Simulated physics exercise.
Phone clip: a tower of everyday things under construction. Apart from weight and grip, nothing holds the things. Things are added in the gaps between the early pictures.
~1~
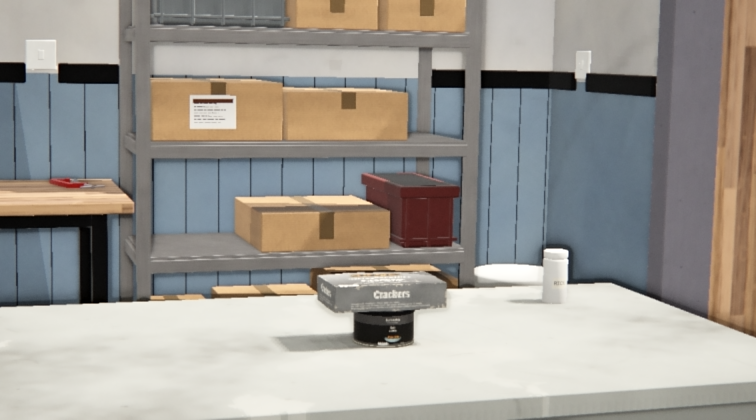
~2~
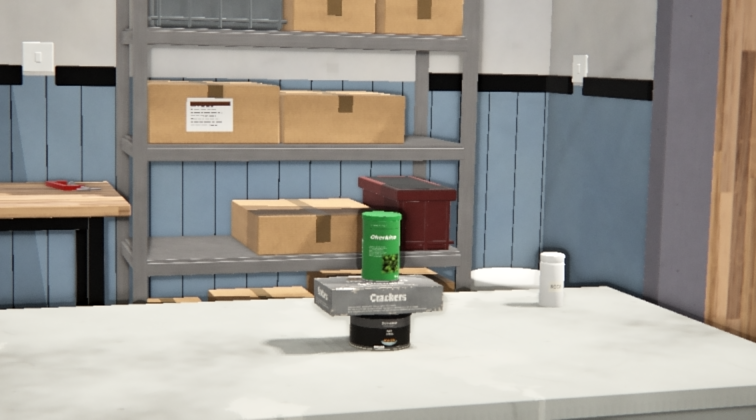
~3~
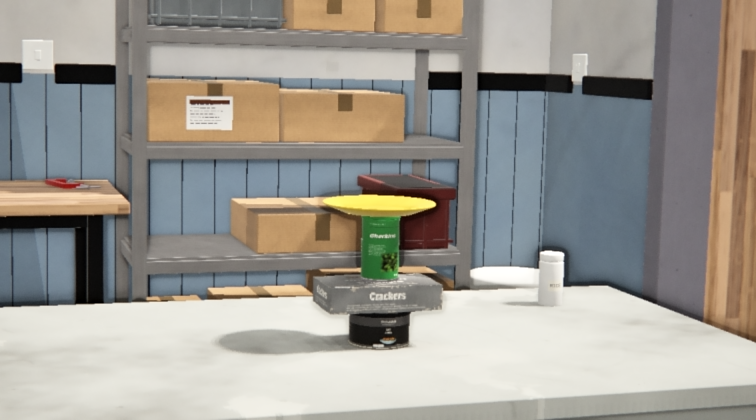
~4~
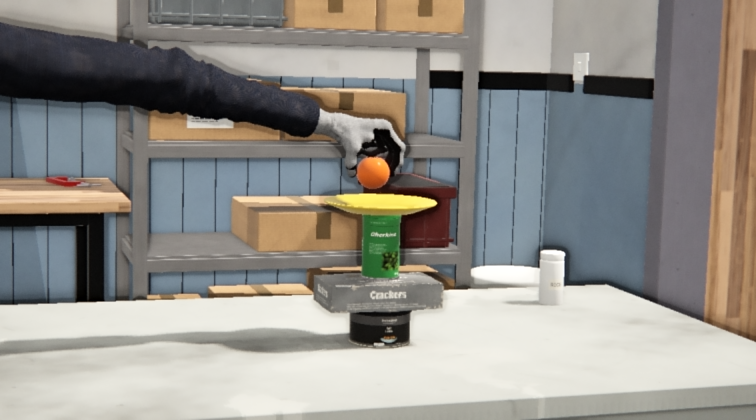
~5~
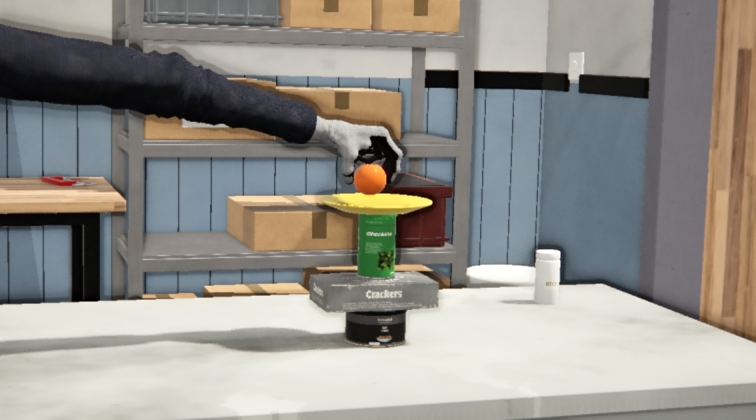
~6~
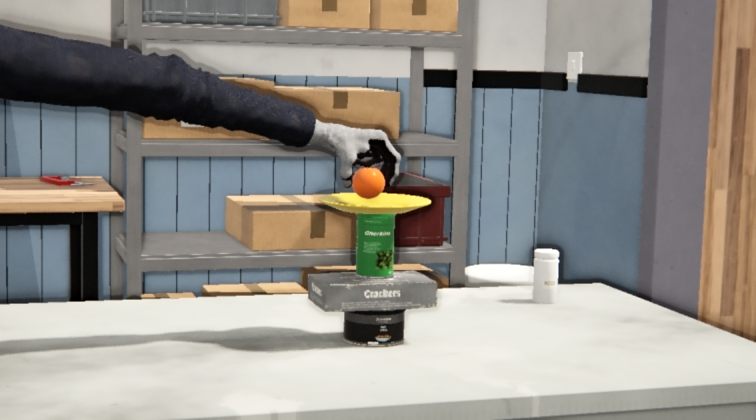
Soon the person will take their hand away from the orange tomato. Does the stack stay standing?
Yes. So the pile survives that.
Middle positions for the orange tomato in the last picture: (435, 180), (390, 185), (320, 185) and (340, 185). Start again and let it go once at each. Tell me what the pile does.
In the first case it comes apart; in the second case it holds; in the third case it stays up; in the fourth case it keeps its balance.
Then, 0.20 s after the last picture, nothing has stirred.
Then, 0.30 s after the last picture, orange tomato resting near (368, 184).
At rest, all 6 in place. Seen from the same camera at the end, orange tomato near (368, 184). The pile holds.
